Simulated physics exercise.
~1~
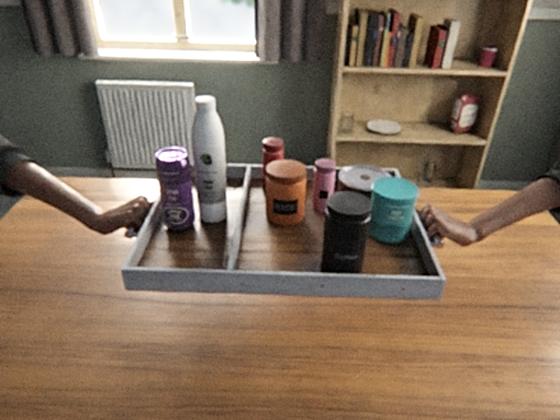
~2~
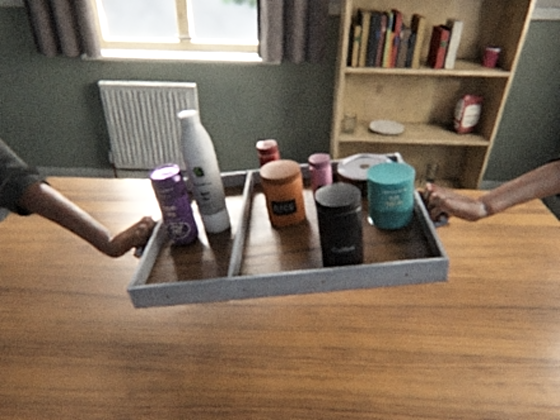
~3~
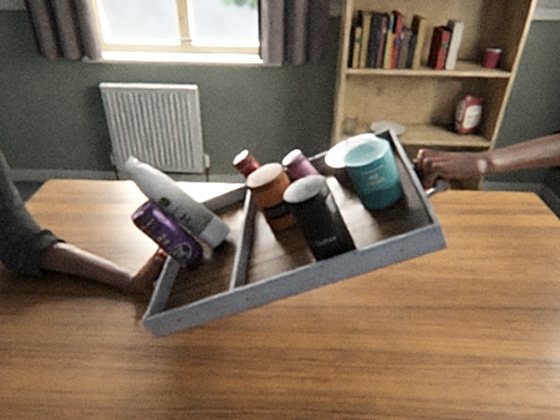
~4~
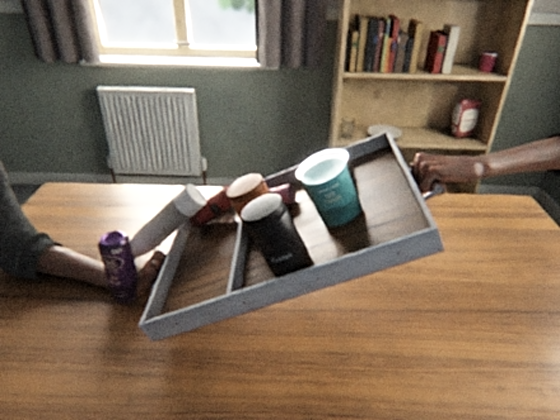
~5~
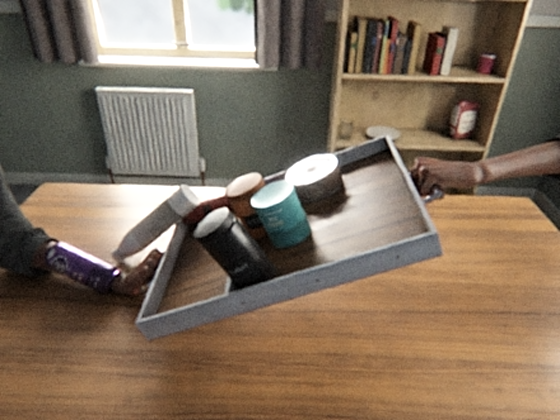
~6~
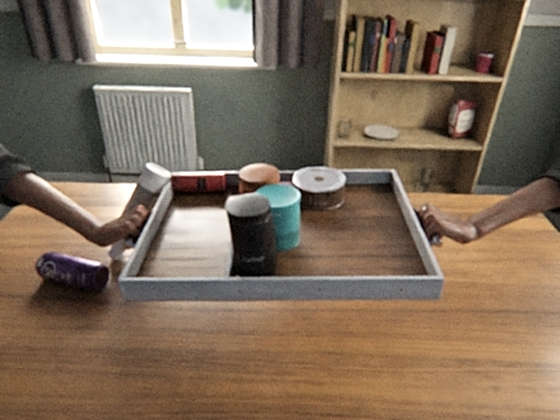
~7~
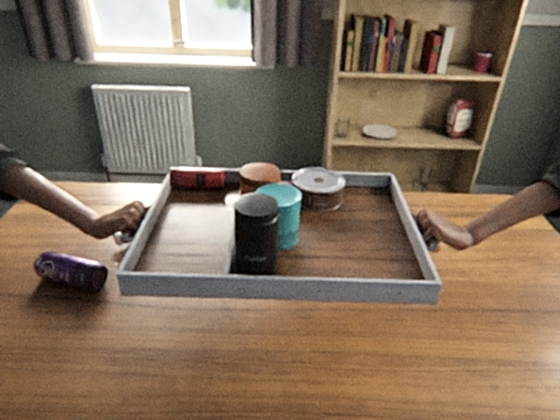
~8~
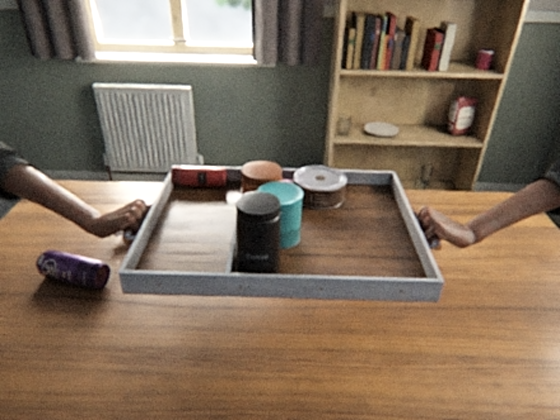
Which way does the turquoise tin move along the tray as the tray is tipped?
The turquoise tin moves to the left along the tray.
